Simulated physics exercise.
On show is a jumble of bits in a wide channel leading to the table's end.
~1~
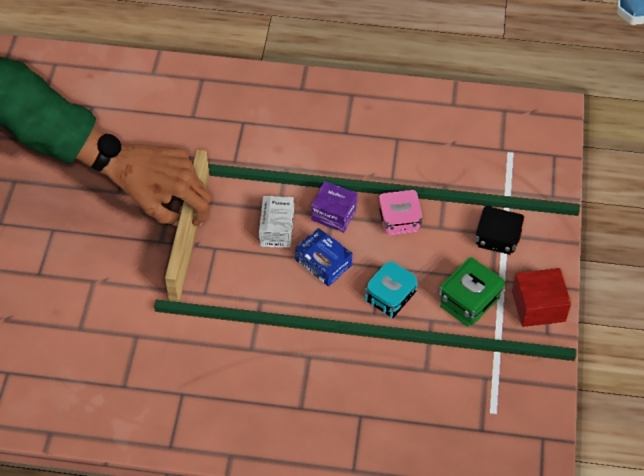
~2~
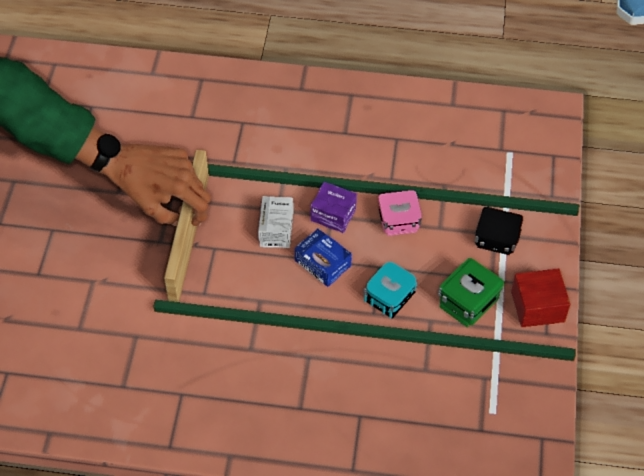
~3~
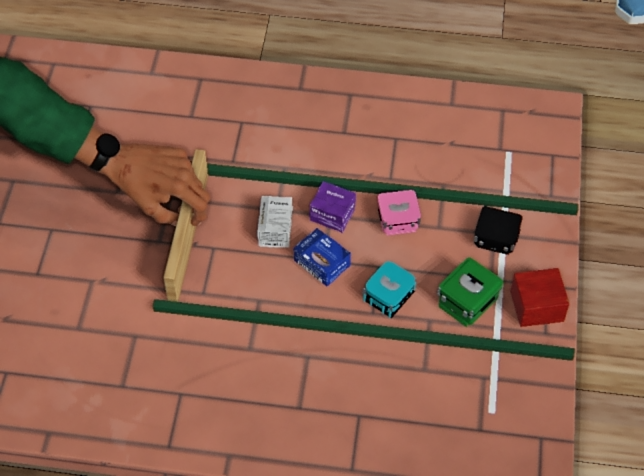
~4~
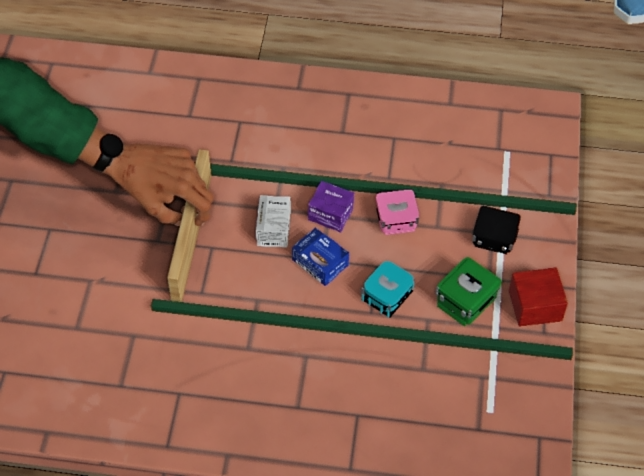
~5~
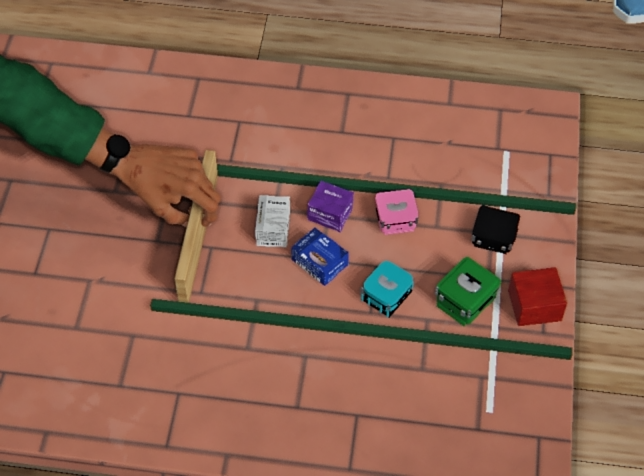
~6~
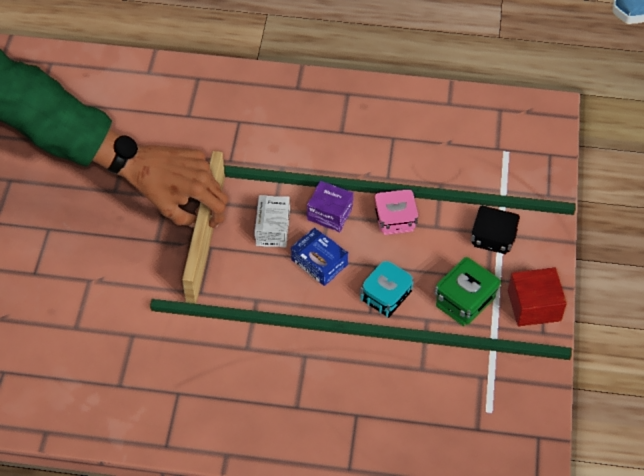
A hand in a green sleeve held a wooden board between two green rails, then slid it slightly right toward the scattered colourful boxes and blocks, which stayed where they were.
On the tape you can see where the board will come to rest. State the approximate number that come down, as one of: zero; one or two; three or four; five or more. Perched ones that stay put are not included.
I predict three or four come down off the table.
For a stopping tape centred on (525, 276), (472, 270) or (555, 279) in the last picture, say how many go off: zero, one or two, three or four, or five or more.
Results per position - either three or four / one to two / five or over.
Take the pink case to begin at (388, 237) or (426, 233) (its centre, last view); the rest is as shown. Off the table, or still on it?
Safe; Safe.
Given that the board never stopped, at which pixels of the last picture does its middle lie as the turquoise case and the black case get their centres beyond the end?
(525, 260) and then (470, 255), give or take.
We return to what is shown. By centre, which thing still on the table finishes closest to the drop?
Result: Turquoise case.
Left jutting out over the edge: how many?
The overhang total is 0.
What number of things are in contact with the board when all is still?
The answer is 2.
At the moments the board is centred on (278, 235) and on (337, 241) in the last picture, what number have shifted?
Well, it's 3 at the first one and 5 at the second.
Soon after, none off yet; red block at rest near (537, 297); black case at rest near (495, 231); green case at rest near (467, 292).
Then, none off yet; red block moving near (542, 296); black case moved about its own width near (534, 239); green case moved about its own width near (497, 300).
At rest, the number that fall off is three or four; fallen, pink case, green case, black case and red block.
